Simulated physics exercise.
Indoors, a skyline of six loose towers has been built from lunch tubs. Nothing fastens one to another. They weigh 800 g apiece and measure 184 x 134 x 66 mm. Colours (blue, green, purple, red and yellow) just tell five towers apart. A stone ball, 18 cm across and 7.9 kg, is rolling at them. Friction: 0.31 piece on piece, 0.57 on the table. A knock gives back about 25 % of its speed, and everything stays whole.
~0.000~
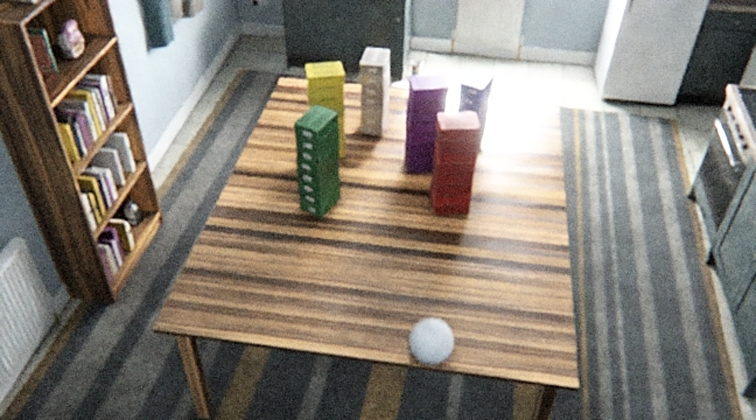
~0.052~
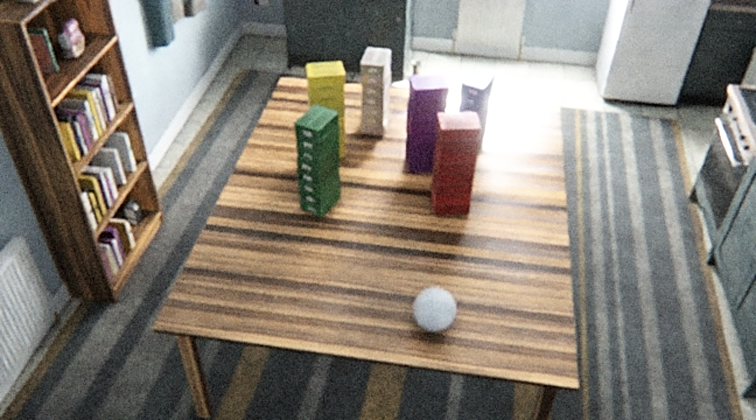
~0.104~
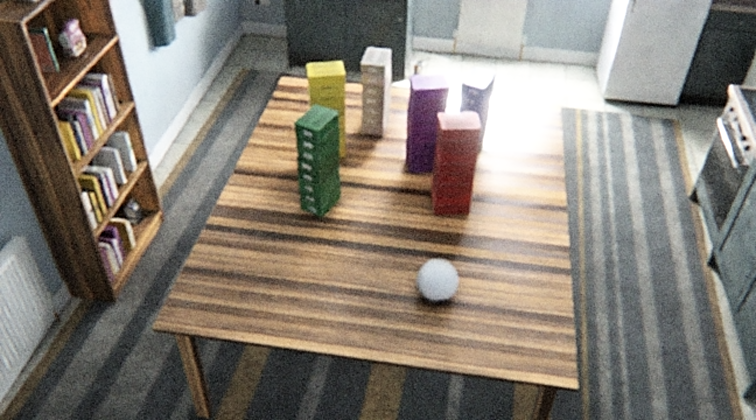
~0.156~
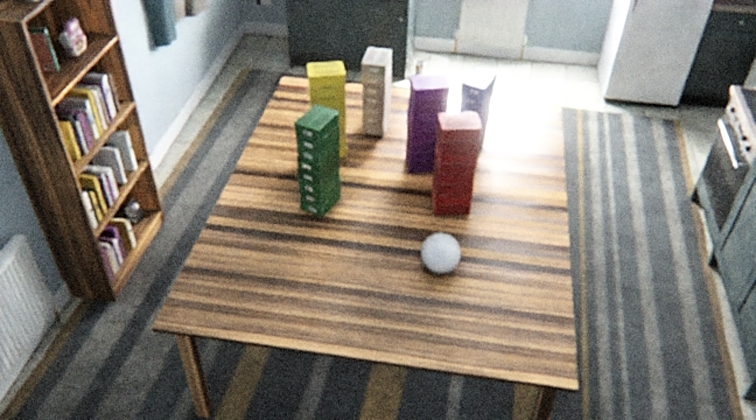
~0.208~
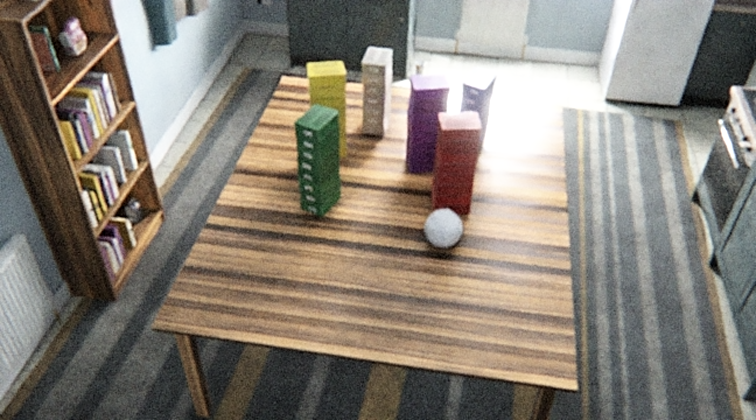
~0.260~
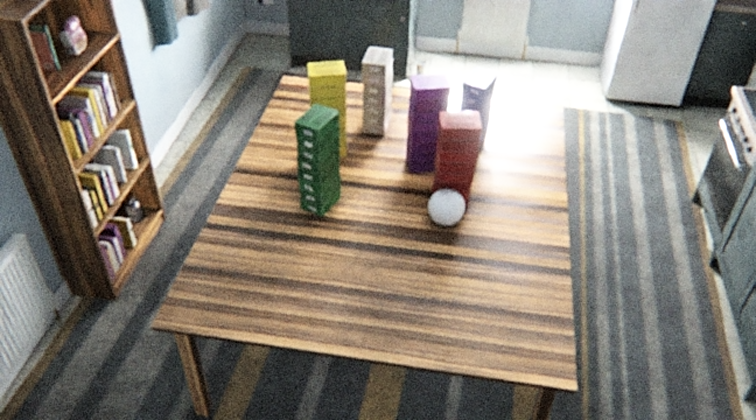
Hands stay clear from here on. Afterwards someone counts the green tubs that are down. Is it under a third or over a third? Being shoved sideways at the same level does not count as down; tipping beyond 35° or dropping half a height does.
Ending down: Less than a third.
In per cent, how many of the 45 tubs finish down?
Roughly 10 per cent of them.
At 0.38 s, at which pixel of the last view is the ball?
At about (450, 176).
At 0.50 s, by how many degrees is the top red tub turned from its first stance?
About 40°.
After 0.38 s, ball still moving; none of the 8 green tubs down (0 of 45 in all colours); top green tub unmoved; top red tub 24° from how it stood, 24 mm lower.
After 0.50 s, ball still moving; none of the 8 green tubs down (5 of 45 in all colours); top green tub unmoved; top red tub 40° from how it stood, 19 cm lower.
After 0.72 s, ball still moving; none of the 8 green tubs down (5 of 45 in all colours); top green tub unmoved; top red tub 33° from how it stood, 34 cm lower.
In the end (2.0 s), ball rolling away; none of the 8 green tubs down (5 of 45 in all colours); top green tub unmoved; top red tub upside down. That is 0 per cent. From the last view, middles, top green tub near (317, 122), top red tub near (396, 281).
